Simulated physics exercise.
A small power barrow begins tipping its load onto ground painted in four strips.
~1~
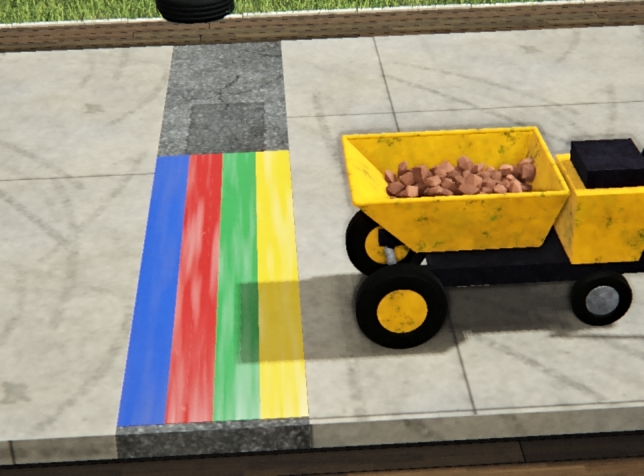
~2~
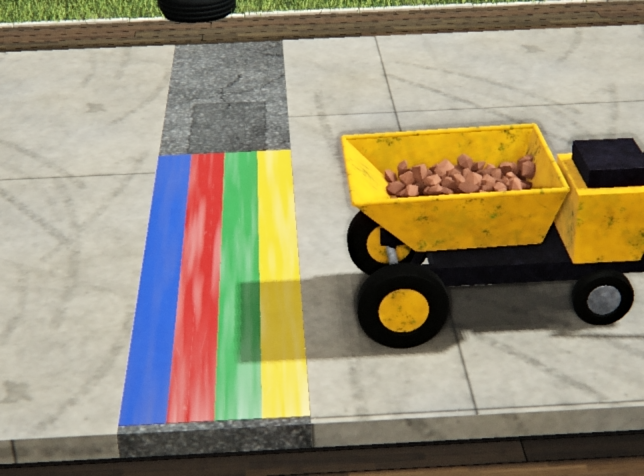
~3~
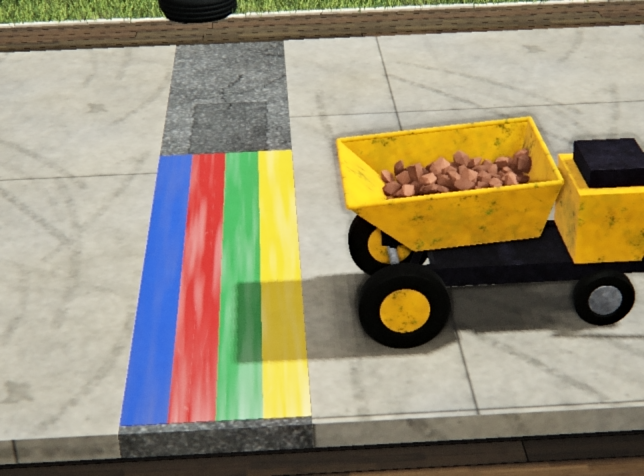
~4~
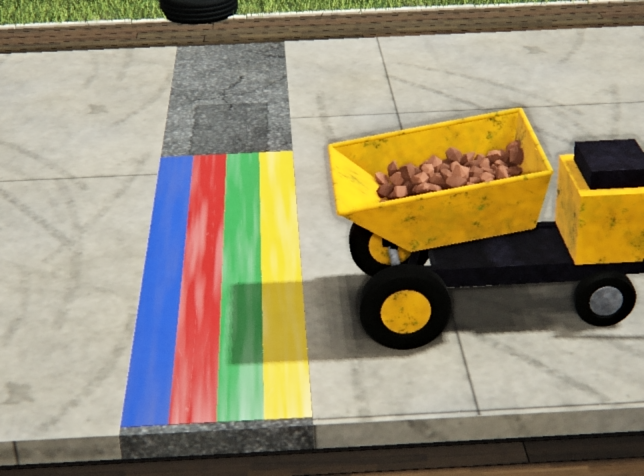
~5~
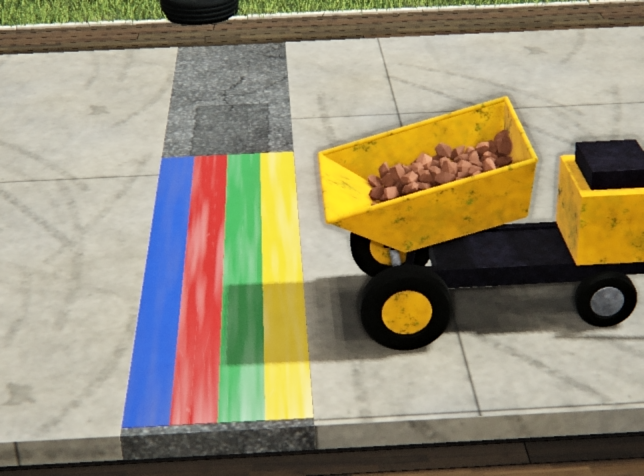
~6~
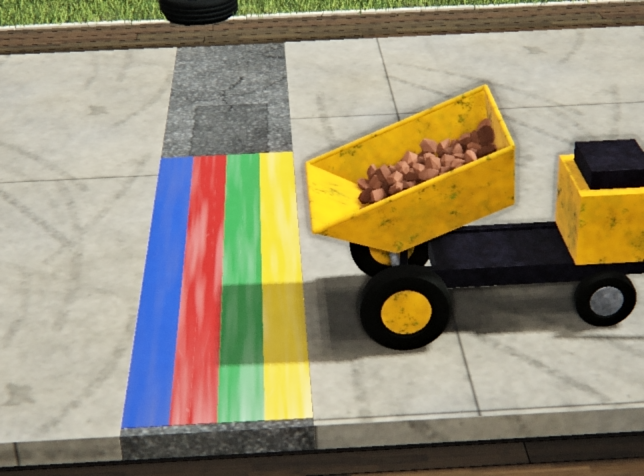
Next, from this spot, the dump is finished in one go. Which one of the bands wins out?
Green wins out.
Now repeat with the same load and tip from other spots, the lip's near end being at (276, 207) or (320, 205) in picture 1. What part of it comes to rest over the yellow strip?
First spot 0 per cent, second spot 0 per cent.
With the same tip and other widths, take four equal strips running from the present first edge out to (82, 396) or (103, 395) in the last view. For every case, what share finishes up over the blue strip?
In turn 10 and 10 in a hundred.
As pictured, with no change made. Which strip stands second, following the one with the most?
The strip in red comes second.
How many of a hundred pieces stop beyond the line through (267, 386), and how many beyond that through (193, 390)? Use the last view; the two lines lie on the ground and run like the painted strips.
Close to 70 and 20 per cent respectively.
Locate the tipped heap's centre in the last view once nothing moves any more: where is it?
Close to (224, 316) in the last view.
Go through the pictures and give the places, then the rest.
Lip of the skip at (355, 204), level; top of the load at (460, 183), lumps of rubble; yellow strip at (283, 379); green strip at (237, 381); red strip at (191, 384); blue strip at (145, 386), in the first picture.
Lip of the skip at (354, 204), tipped barely; top of the load at (473, 180), in the second picture.
Lip of the skip at (349, 207), tipped barely; top of the load at (484, 178), in the third picture.
Lip of the skip at (339, 213), tipped a little; top of the load at (486, 182), in the fourth picture.
Lip of the skip at (328, 222), tipped clearly; top of the load at (477, 168), in the fifth picture.
Lip of the skip at (314, 232), tipped clearly; top of the load at (471, 156); yellow strip at (287, 380); green strip at (241, 383); red strip at (195, 385); blue strip at (150, 388), in the sixth picture.
Soon after the last picture, skip tipped steeply; all in the skip.
A little later, skip tipped right over; about half in the skip; a small part over the yellow strip; about a third over the green strip; a stray few over the red strip; a stray few over the blue strip.
Later still, skip tipped right over; about a quarter in the skip; a small part over the yellow strip; about a third over the green strip; about a quarter over the red strip; a small part over the blue strip; a small part off the paint.
At rest, skip tipped right over; about a quarter in the skip; a small part over the yellow strip; about a third over the green strip; about a quarter over the red strip; a small part over the blue strip; a small part off the paint.
